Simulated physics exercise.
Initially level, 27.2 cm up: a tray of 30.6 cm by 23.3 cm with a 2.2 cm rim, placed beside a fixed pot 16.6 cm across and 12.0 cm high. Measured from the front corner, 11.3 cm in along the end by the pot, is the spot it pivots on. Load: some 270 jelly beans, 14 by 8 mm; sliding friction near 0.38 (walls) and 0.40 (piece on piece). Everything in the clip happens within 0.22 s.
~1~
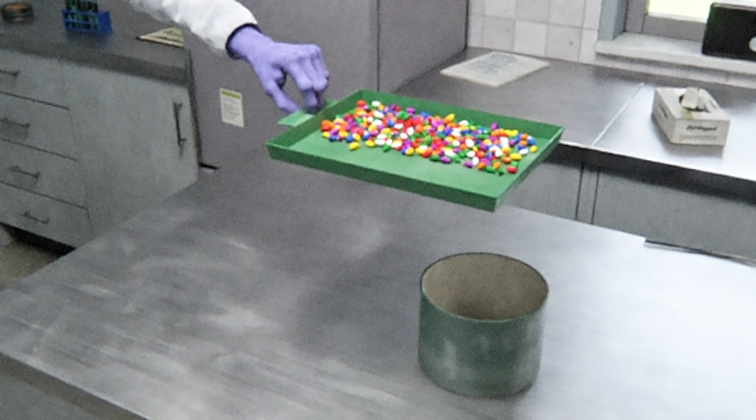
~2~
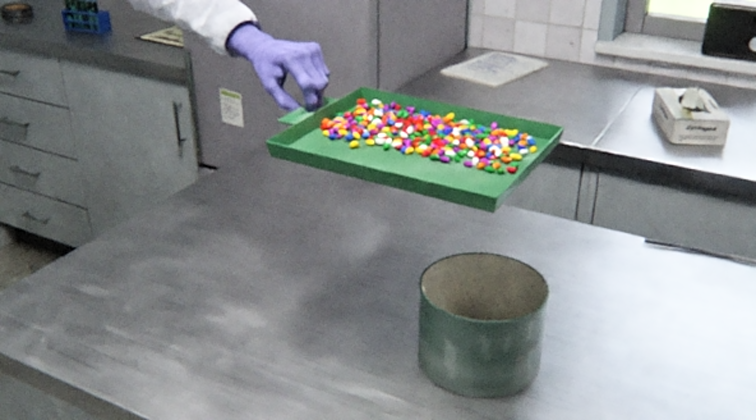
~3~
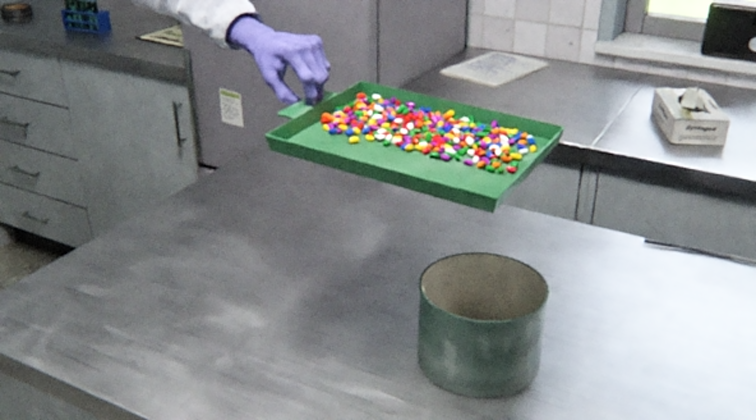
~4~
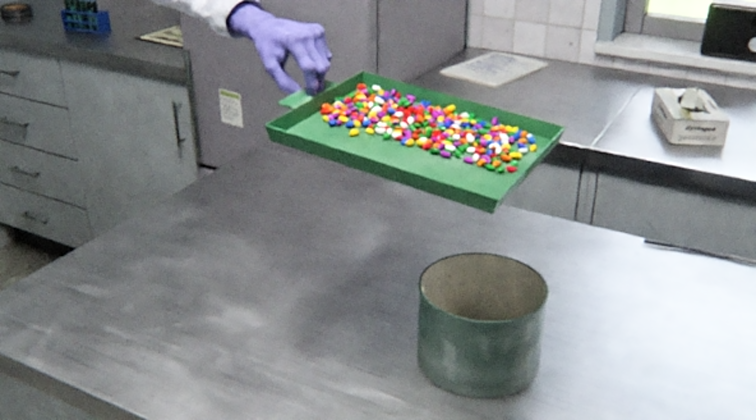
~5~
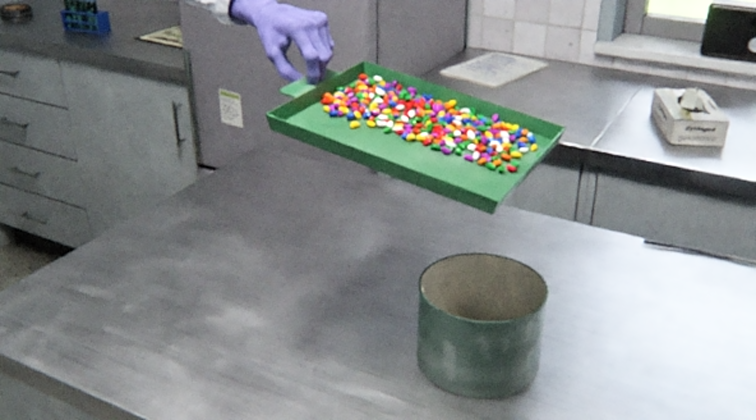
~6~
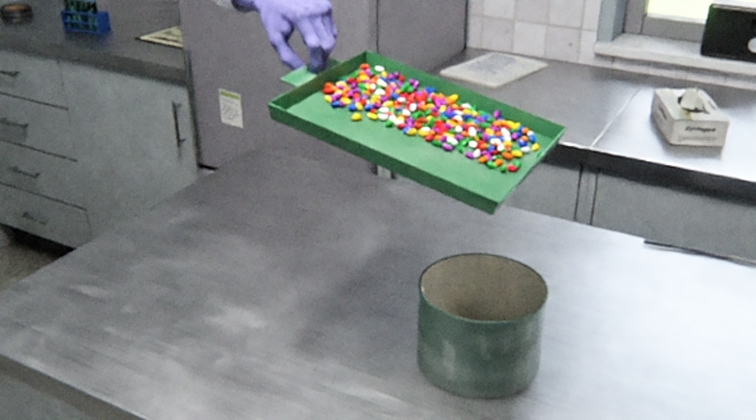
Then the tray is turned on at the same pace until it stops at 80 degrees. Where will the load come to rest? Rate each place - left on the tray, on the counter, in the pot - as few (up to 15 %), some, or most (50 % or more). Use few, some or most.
Tray: Some; counter: Most; pot: Few.
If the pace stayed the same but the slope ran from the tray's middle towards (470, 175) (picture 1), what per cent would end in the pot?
Something like 25 in a hundred.
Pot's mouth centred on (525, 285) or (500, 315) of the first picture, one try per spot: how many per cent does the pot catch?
About 30 percent the first time and about 20 percent the second.
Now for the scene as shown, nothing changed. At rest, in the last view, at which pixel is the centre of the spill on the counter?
Look close to (608, 378) in the last picture.
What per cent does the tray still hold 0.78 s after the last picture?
Estimate: Near 70 in a hundred.
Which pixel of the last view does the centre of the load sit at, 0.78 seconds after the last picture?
Roughly pixel (537, 167).
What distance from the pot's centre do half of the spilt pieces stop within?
Distance: Some 24 cm.
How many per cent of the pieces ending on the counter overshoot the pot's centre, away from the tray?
Some 90 per cent.
Then, 0.47 s after the last picture, tilt 44 degrees; the tray holds 100 %, the pot 0 %.
Then, 0.78 s after the last picture, tilt 66 degrees; the tray holds 70 %, the pot 0 %.
Then, 1.18 s after the last picture, tilt 80 degrees; the tray holds 50 %, the pot 0 %.
In the end, tray 30 %, counter 65 %, pot 5 %.
